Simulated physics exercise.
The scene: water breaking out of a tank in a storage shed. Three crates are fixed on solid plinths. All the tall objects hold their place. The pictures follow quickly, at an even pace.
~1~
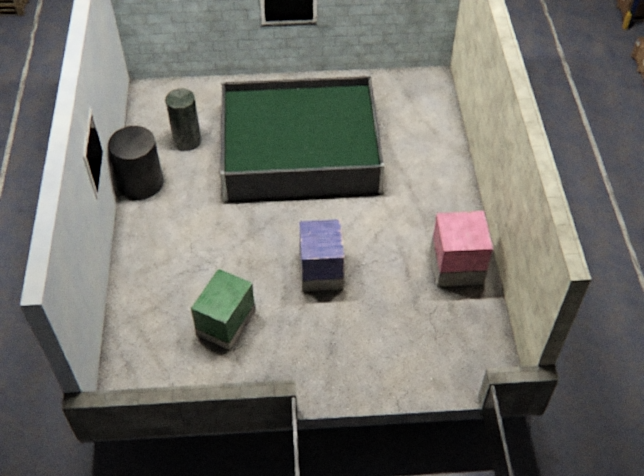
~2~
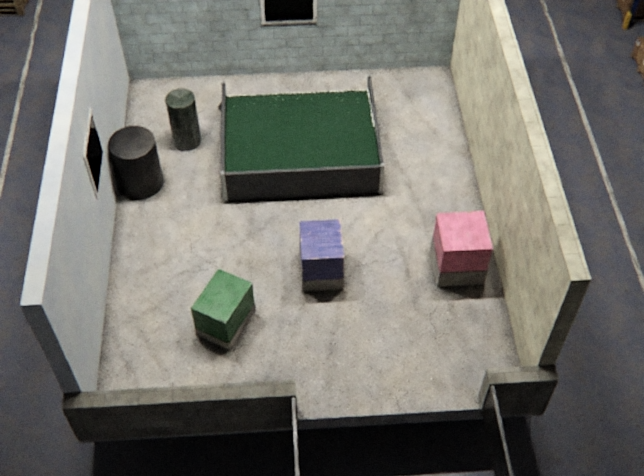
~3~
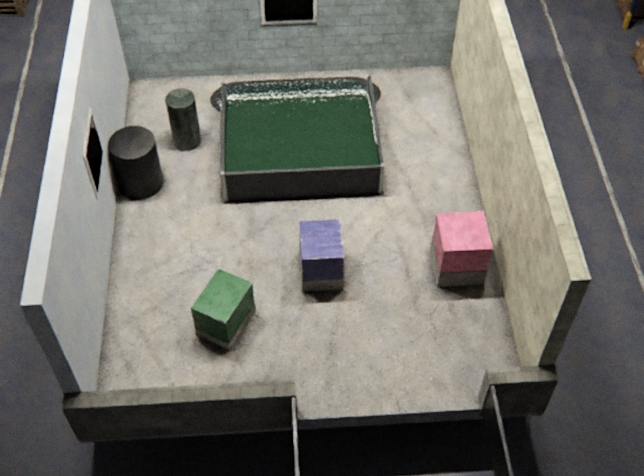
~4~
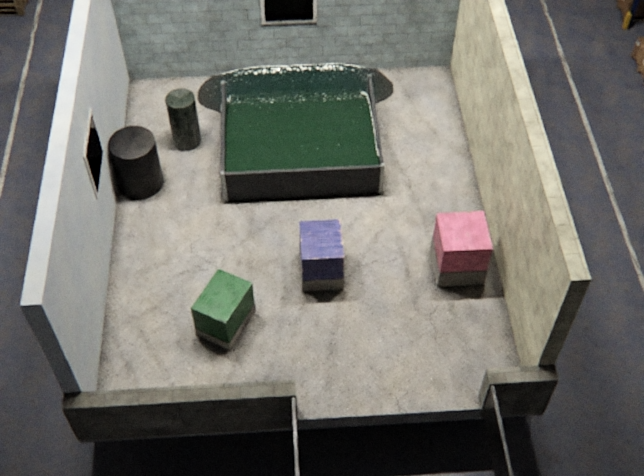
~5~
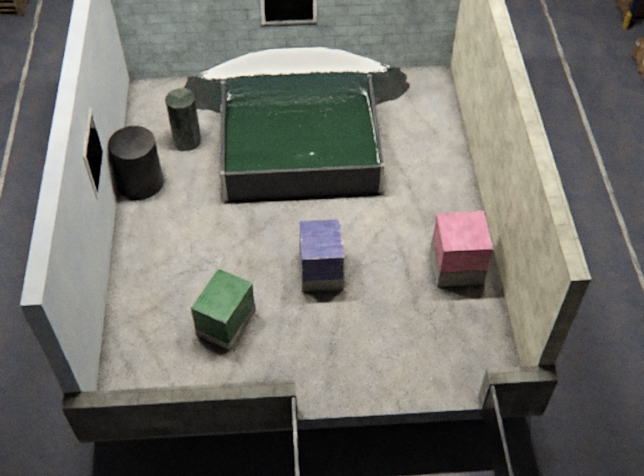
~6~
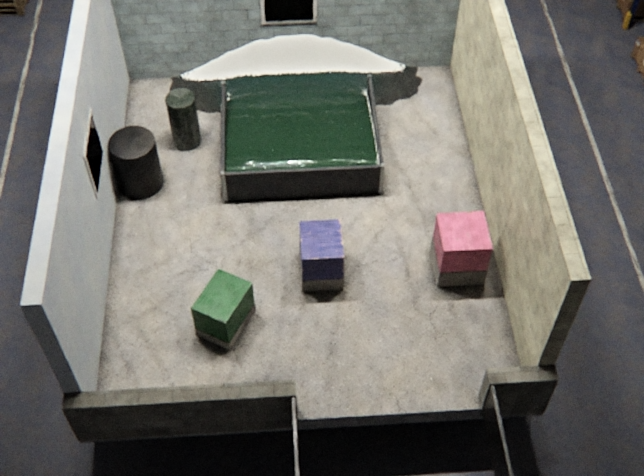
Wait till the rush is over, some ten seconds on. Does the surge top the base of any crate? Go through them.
In the end: The green crate escapes dry; the pink crate escapes dry; the blue crate escapes dry.
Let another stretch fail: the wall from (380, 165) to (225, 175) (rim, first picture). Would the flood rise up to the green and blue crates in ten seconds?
One by one: Green crate is topped, blue crate ends up wet.
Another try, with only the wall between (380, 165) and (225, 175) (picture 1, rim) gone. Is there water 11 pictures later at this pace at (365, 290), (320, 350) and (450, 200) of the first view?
In that order: Under water, covered, dry.
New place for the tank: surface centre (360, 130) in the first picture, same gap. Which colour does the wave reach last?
It is the green crate.
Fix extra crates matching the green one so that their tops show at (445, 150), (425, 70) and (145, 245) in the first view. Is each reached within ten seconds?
In turn: Is topped, gets wet, is safe.
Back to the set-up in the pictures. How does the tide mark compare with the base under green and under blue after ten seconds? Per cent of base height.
Near 50 and 50 in a hundred.
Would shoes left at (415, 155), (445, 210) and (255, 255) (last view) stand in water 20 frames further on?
As listed: Wet, covered, no water.
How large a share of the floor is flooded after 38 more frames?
Some 90 per cent.
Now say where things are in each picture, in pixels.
The first picture shows still water in the water tank at (300, 126).
In the second picture, water pours out on the water tank's far side and has run to a hidden place.
In the third picture, the front is at (215, 100), out from the gap on the water tank's far side.
In the fourth picture, the front is at (212, 81), out from the gap on the water tank's far side.
In the fifth picture, the front is at (194, 77), out from the gap on the water tank's far side.
In the sixth picture, the front is at a hidden place, out from the gap on the water tank's far side.
A moment on, water covers 15 % of the floor; the green crate not reached, the pink crate not reached, the blue crate not reached.
Next, water covers 25 % of the floor; the green crate not reached, the pink crate not reached, the blue crate not reached.
Then, water covers 45 % of the floor; the green crate not reached, the pink crate water round its plinth, the blue crate not reached.
Later, water covers 90 % of the floor; the green crate water round its plinth, the pink crate water round its plinth, the blue crate water round its plinth.
In the end, water covers 100 % of the floor; the green crate stayed above the water, the pink crate stayed above the water, the blue crate stayed above the water.
